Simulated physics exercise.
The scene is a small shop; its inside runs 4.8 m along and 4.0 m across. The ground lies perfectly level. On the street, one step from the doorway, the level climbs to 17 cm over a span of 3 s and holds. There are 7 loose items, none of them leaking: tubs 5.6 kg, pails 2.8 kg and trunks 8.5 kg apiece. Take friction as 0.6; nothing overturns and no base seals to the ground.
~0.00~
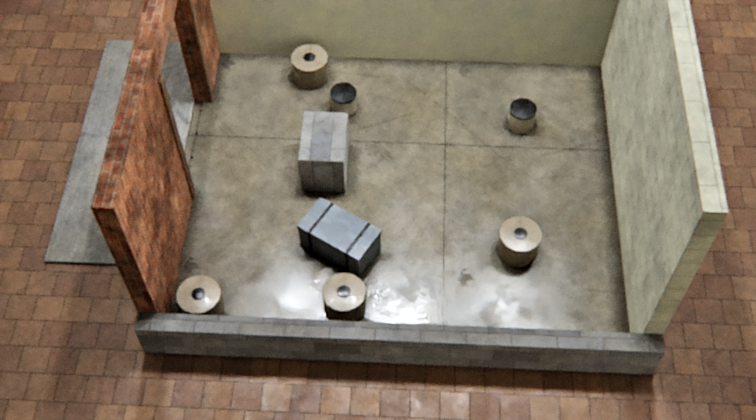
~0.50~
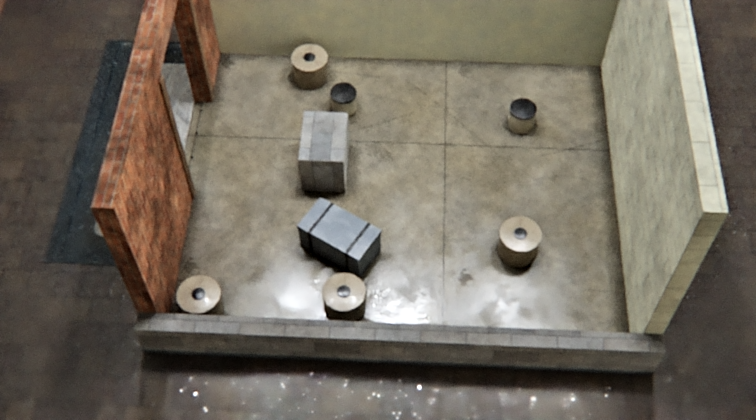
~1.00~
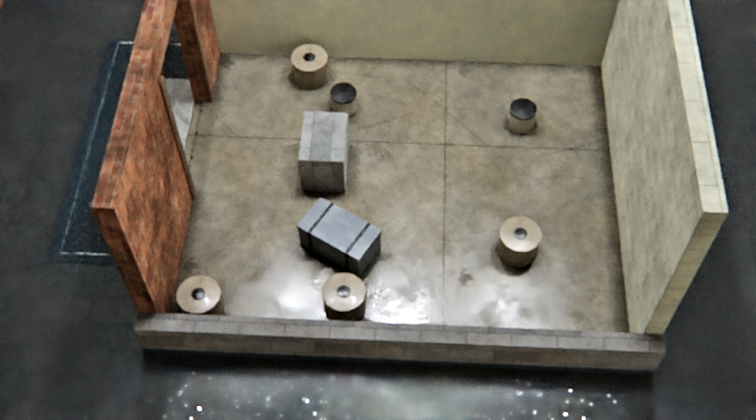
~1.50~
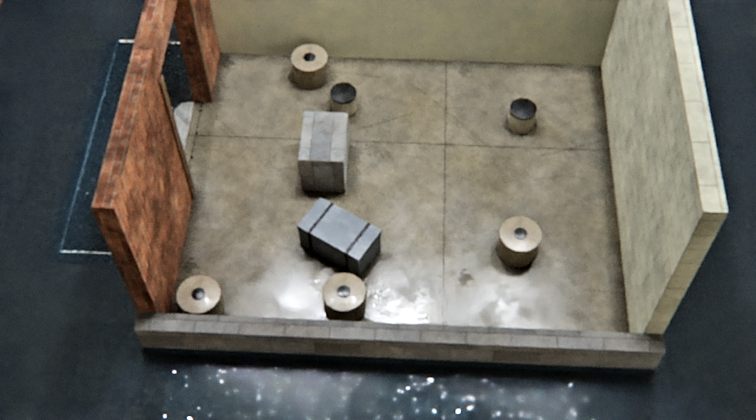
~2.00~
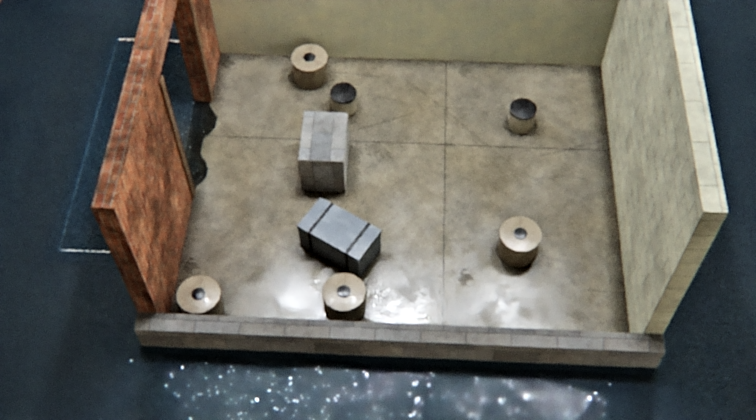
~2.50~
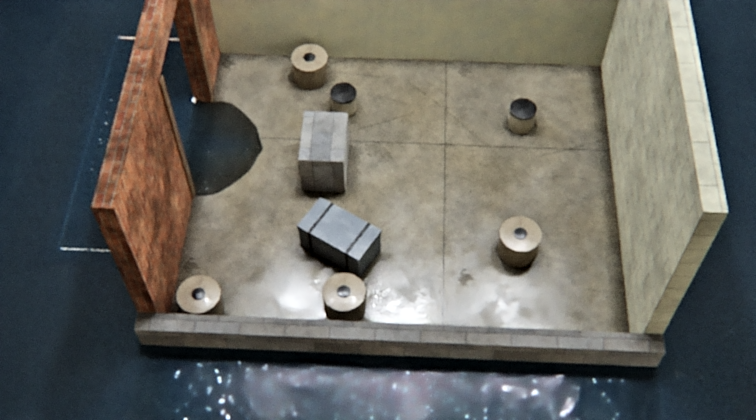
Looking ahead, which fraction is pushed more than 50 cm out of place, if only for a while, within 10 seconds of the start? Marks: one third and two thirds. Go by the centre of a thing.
The portion should come out equal to or over two thirds.
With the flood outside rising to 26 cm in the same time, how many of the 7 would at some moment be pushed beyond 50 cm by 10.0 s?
7.
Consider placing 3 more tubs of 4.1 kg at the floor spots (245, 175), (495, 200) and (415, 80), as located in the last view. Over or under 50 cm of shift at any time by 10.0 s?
Taking them in the given order: Greater, then smaller, then greater.
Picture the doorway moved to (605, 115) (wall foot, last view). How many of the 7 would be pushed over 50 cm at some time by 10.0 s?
Then it comes to 4.
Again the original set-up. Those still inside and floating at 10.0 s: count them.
7 of them.
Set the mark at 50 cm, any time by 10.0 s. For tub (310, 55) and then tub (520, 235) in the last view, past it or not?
Bigger; smaller.
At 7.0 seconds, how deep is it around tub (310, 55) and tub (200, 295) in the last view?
Depth approx. 7 cm / 4 cm.
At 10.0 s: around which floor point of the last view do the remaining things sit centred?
Near (500, 241).
After 3.5 s 0 of 7 are over 50 cm from their spots; 0 afloat.
After 4.5 s 1 of 7 are over 50 cm from their spots; 0 afloat.
After 7.0 s 4 of 7 are over 50 cm from their spots; 4 afloat.
After 10.0 s 6 of 7 are over 50 cm from their spots, and 6 have been at some point; 7 afloat.
